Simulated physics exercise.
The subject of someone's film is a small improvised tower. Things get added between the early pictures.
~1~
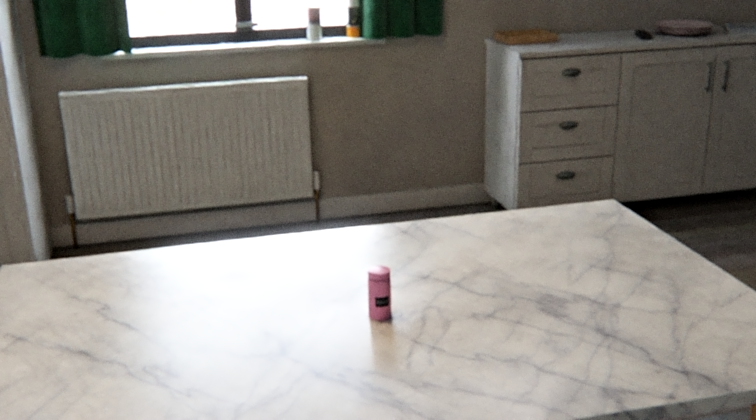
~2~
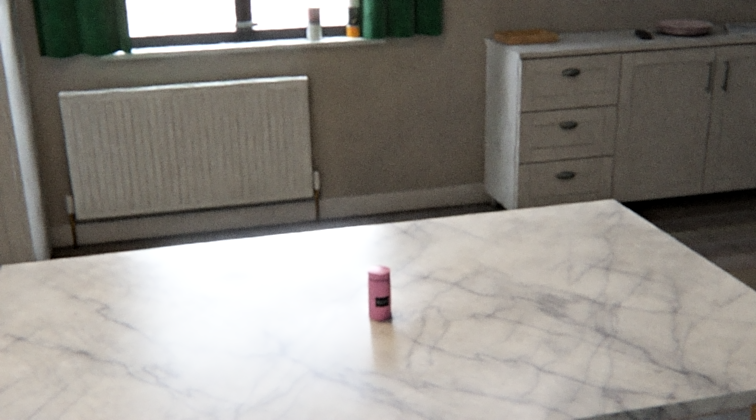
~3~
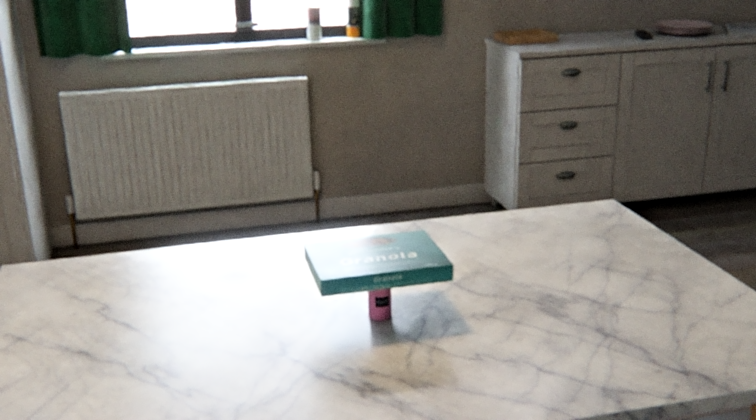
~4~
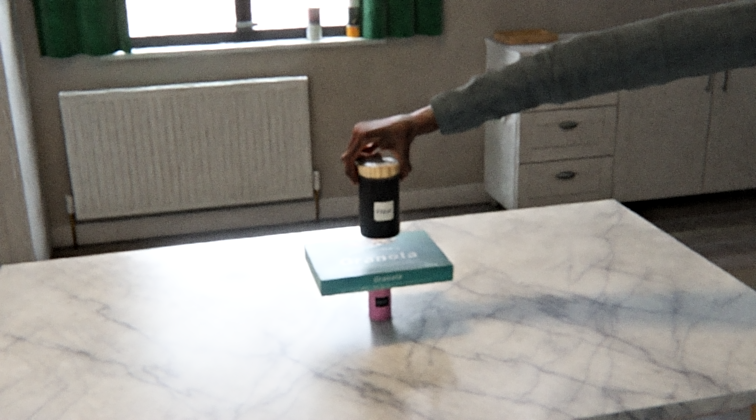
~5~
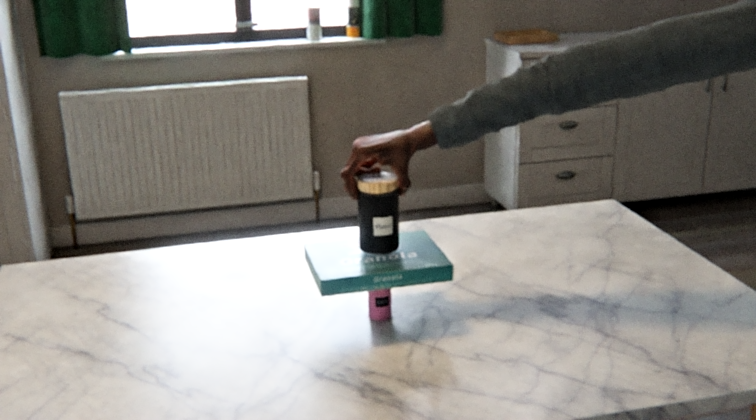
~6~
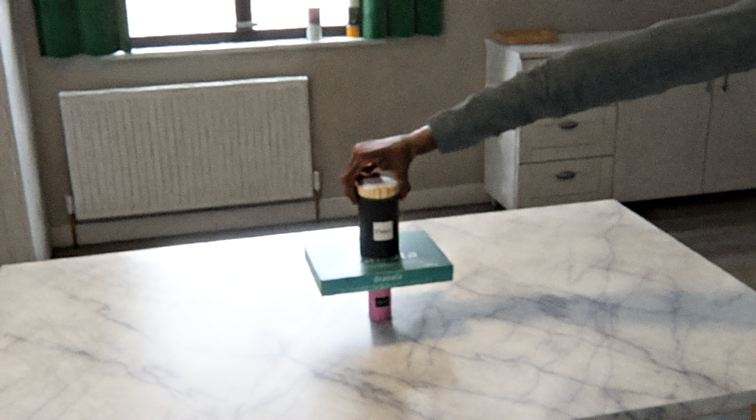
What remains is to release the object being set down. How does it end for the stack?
It will support the load.
Then, 0.70 s after the last picture, nothing has stirred.
Then, 1.70 s after the last picture, black jar resting near (378, 218).
At rest, all 3 in place. Seen from the same camera at the end, black jar near (378, 218). The stack holds.
